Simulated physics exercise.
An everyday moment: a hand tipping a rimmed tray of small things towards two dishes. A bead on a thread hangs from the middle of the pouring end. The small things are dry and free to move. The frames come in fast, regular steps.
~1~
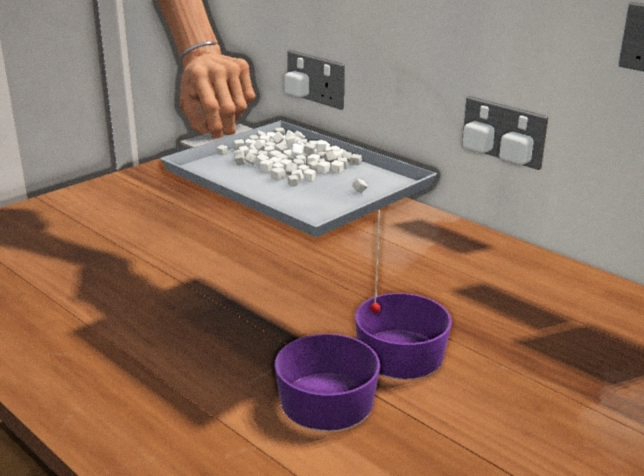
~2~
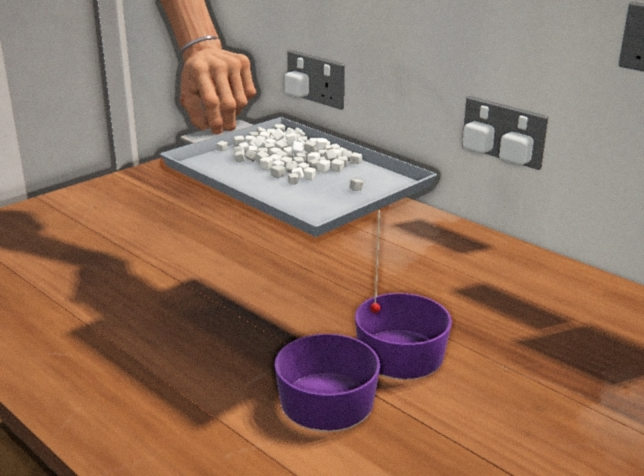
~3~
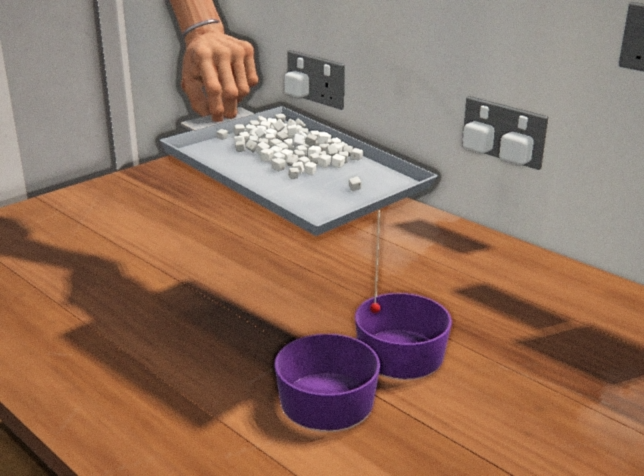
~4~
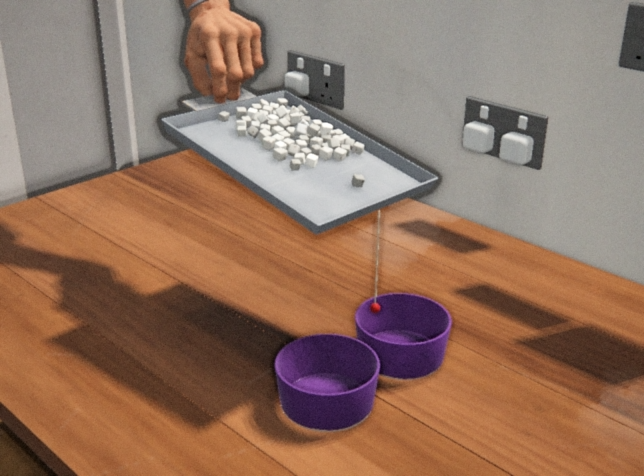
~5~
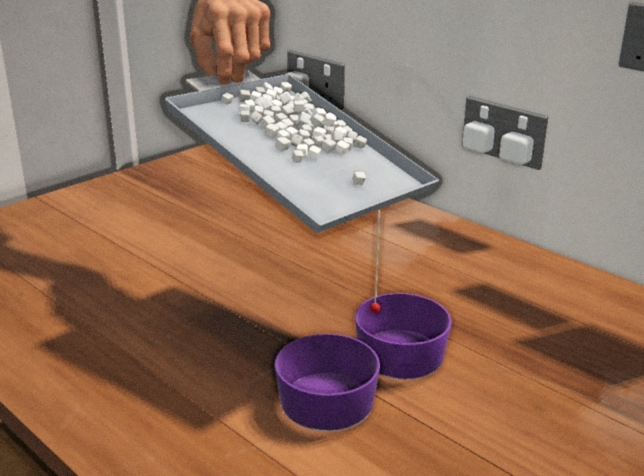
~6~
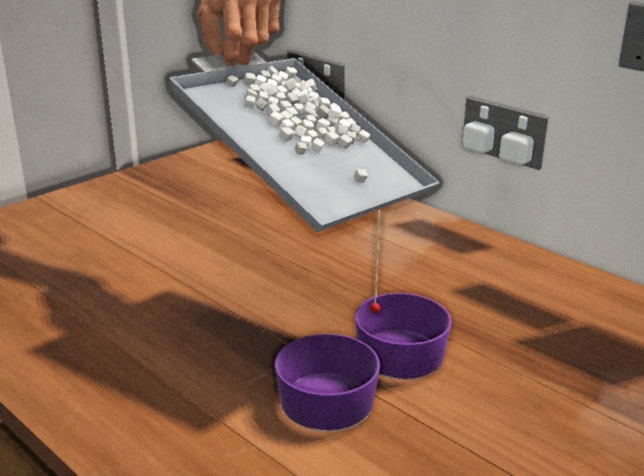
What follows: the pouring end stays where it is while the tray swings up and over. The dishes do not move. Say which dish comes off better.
The right-hand one ends fuller.
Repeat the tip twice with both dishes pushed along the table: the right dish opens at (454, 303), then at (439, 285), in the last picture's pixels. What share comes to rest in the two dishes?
About 70 and 40 per cent.
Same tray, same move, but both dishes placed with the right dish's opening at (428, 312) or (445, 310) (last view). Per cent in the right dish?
First some 50, then 60 per cent.
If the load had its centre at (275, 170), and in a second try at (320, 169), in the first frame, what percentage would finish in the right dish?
Near 30 % and 30 %.
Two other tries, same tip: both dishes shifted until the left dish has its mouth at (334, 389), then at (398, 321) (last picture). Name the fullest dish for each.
One: The right dish. Two: The left dish.
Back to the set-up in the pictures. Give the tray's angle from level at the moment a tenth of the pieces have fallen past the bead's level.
Around 75° of tilt.
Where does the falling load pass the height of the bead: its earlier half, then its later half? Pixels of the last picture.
The first part at (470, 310); the rest at (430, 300).
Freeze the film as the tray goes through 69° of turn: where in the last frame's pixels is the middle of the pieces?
Roughly at (410, 184).
Shortly afterwards, tray tipped steeply; the bulk on the tray; only a few outside both; near a quarter in the air.
Next, tray tipped past a quarter turn; a little on the tray; near a quarter in the right dish; near half outside both; a little in the air.
Some moments later, tray tipped past a quarter turn; near a third in the right dish; near two thirds outside both.
In the end, tray tipped past a quarter turn; none at all in the left dish; near a third in the right dish; near two thirds outside both.
